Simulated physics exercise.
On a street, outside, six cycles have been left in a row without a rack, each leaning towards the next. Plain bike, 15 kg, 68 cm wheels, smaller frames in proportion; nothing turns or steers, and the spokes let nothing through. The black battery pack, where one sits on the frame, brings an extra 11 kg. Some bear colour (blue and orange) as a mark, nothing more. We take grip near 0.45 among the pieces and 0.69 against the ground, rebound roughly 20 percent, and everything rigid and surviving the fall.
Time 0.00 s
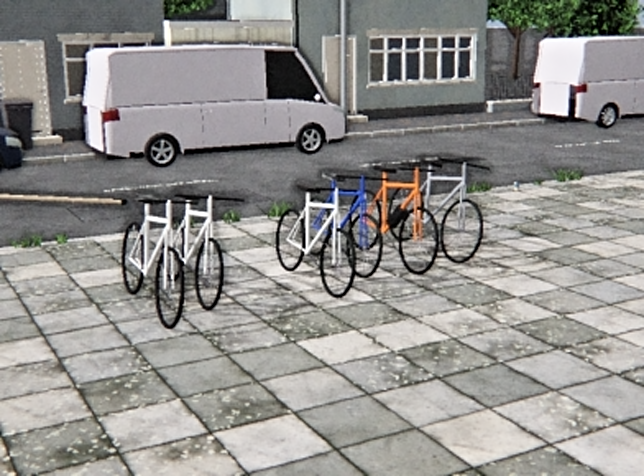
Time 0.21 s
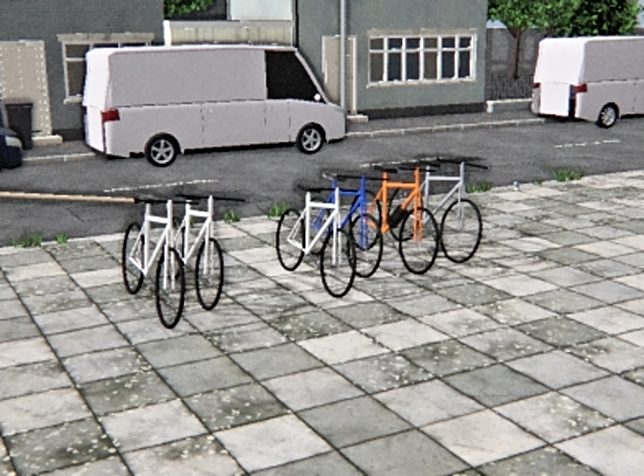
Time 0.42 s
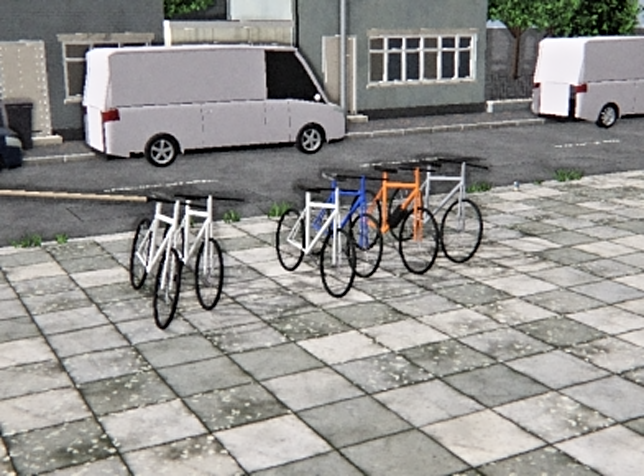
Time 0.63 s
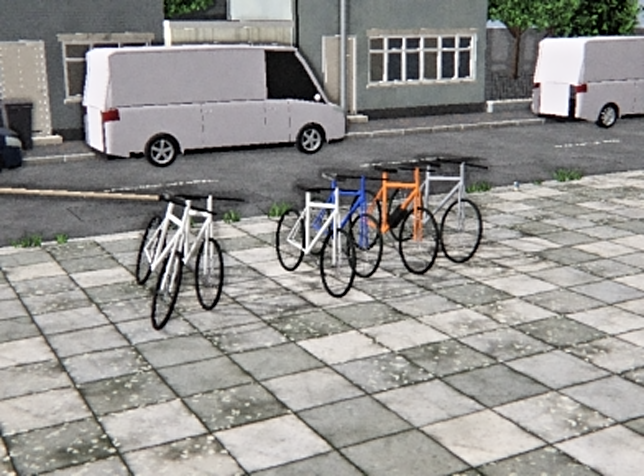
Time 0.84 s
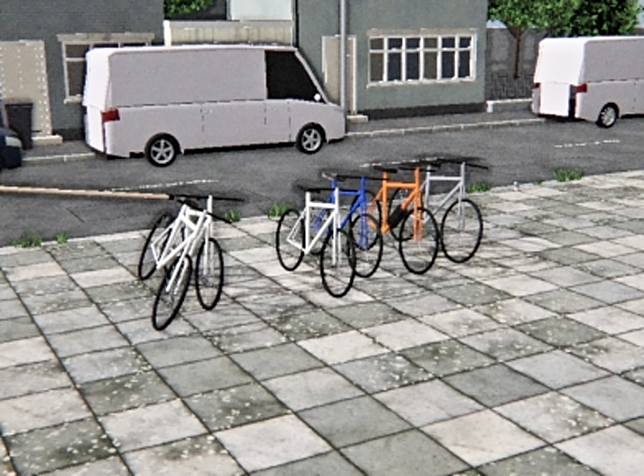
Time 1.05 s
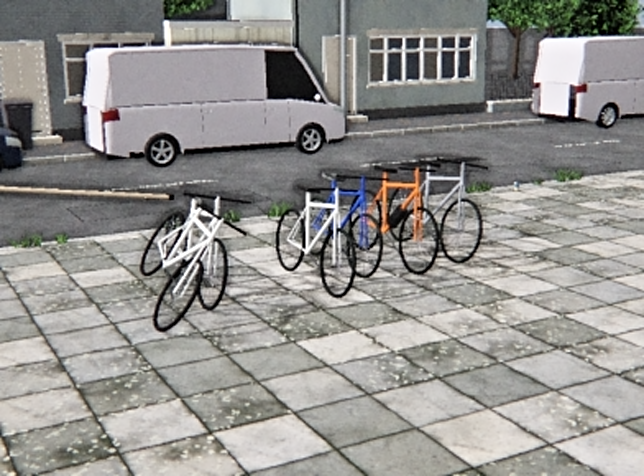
A long thin pole slid in from the left against the nearest of the white bicycles standing on the paving, which leaned gradually over to the right while the blue and orange ones stayed still.
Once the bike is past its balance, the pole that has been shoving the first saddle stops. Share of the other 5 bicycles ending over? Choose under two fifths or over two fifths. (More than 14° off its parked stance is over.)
It works out to fewer than two in five of the lot.
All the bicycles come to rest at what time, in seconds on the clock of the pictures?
Roughly 2.5 s.
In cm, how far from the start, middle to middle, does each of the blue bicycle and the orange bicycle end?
For blue it's roughly 0 cm, and for orange it's roughly 0 cm.
After 1.30 s, 1 of the 5 other bicycles over.
In the end (2.8 s), 1 of the 5 other bicycles over; orange bicycle unmoved; blue bicycle unmoved. That is 20 per cent. Four left standing. From the last view, middles, orange bicycle near (395, 211), blue bicycle near (341, 217).
